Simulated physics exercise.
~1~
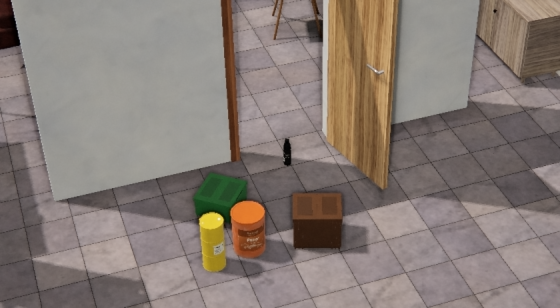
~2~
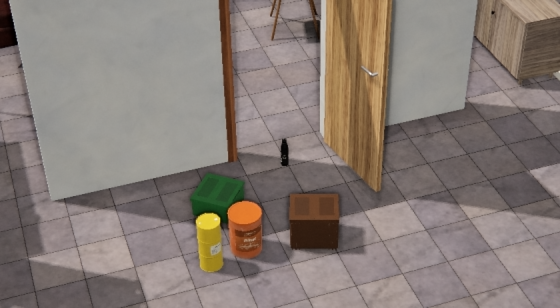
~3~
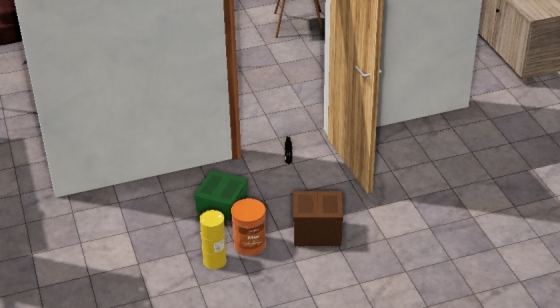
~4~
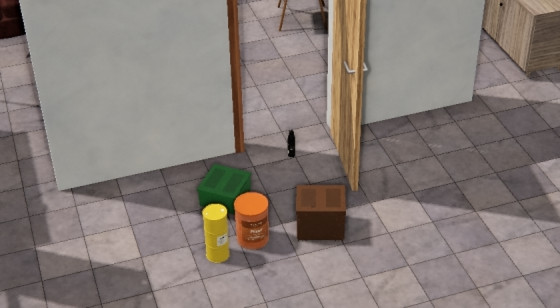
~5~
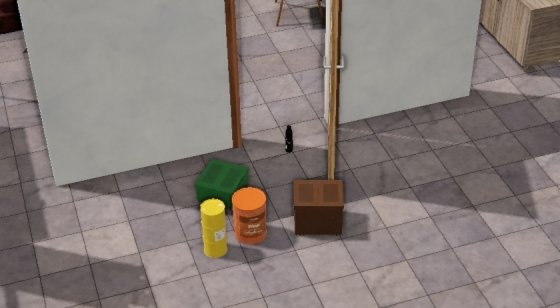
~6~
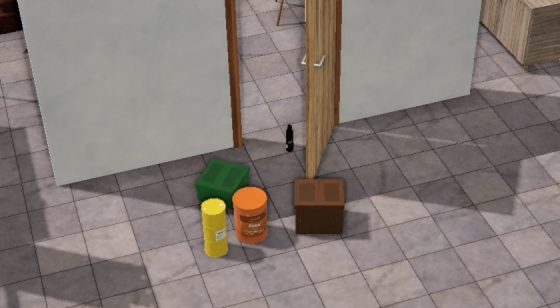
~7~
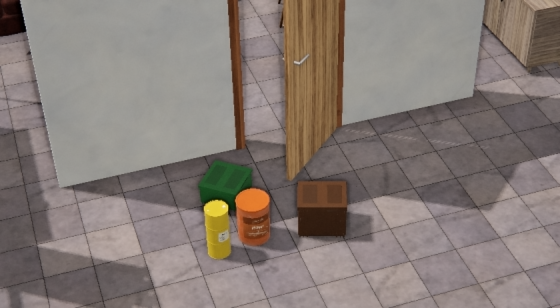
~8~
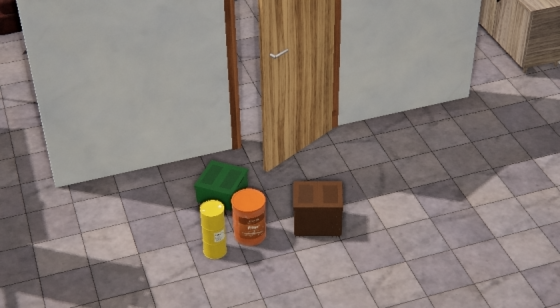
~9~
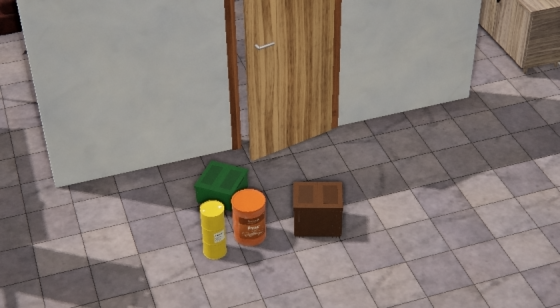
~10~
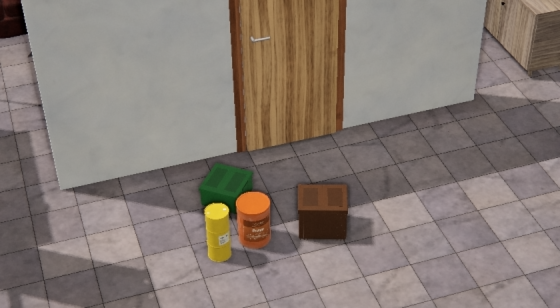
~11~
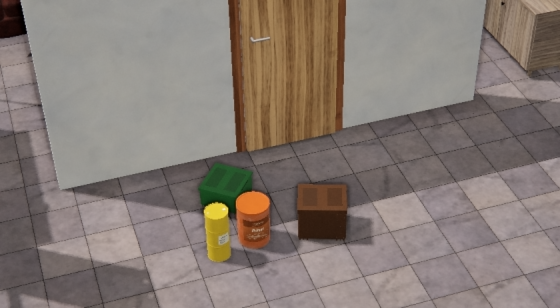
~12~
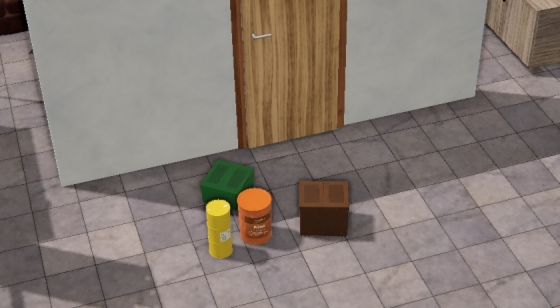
A wooden door standing wide open swung steadily to the left until it shut flush in its frame, hiding the small black bottle near the doorway from view, while the green and brown totes, orange pail and yellow canister in front stayed put.
